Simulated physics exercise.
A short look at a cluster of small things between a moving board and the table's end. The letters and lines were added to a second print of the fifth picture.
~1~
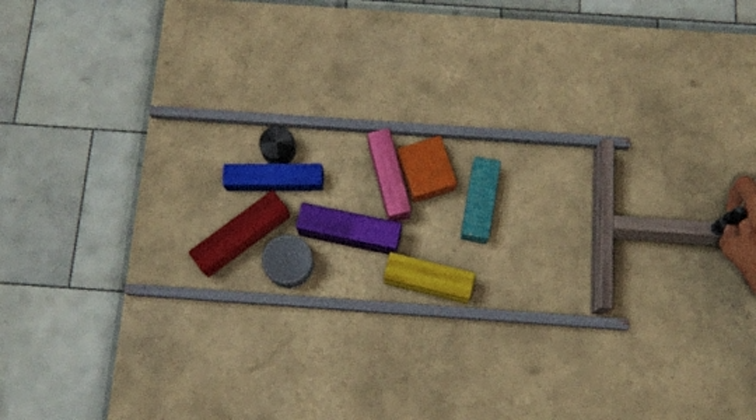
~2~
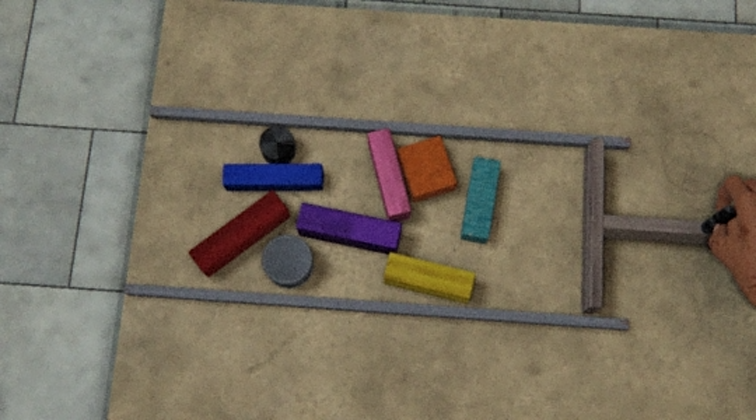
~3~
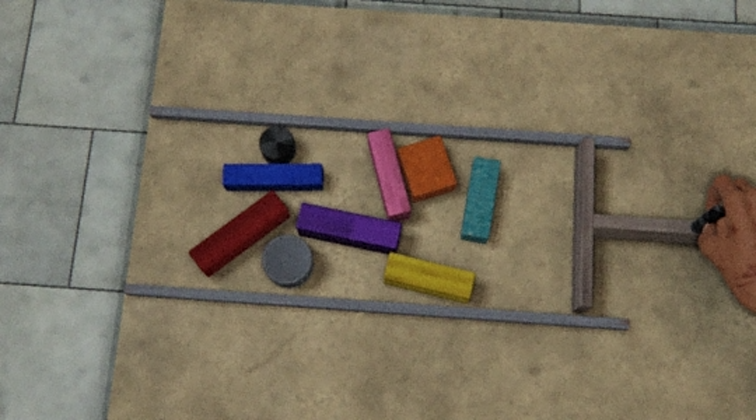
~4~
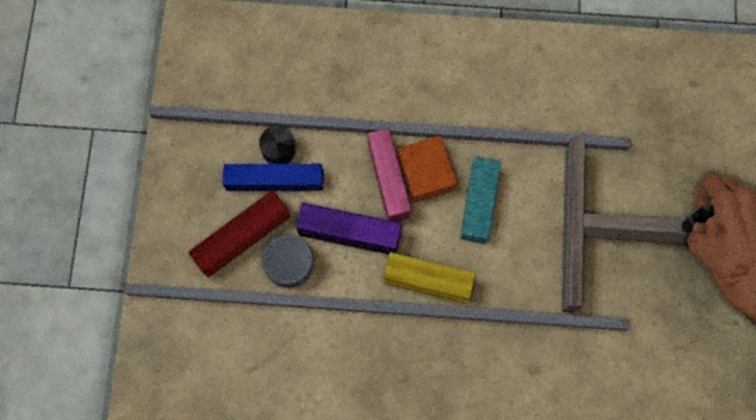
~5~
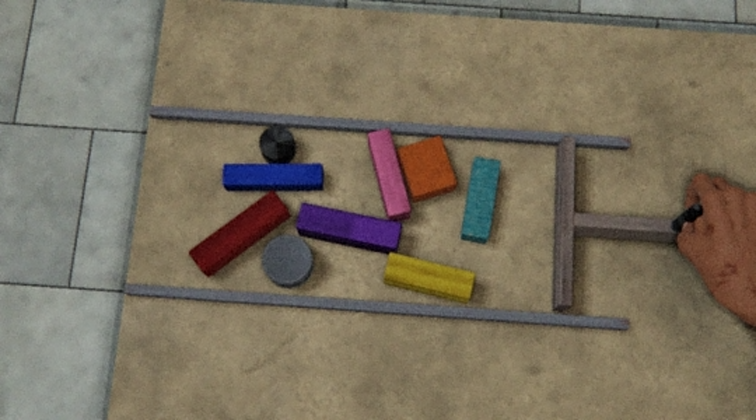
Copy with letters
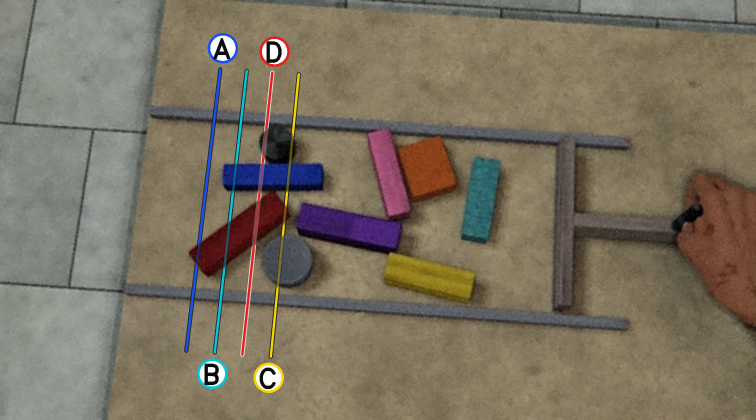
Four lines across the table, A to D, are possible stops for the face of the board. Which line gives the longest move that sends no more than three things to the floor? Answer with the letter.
Stop at D.
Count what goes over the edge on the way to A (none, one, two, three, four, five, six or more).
By then, six or more.
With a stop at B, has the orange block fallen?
No.
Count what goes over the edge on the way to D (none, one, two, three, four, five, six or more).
In all, two.
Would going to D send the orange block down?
By then, no.
On the marked copy, A at (204, 205); B at (231, 206); C at (285, 210); D at (258, 208).
Taking D. A third of the way, board (455, 211); yellow stick (399, 280); orange block (397, 162).
Two thirds of the way, board (345, 203); blue stick (199, 169); red stick (192, 230).
When it is over, board (258, 197); red stick over the edge; blue stick over the edge; two fallen.
As for the rest, A drops six; B drops four; C is within the limit but short.
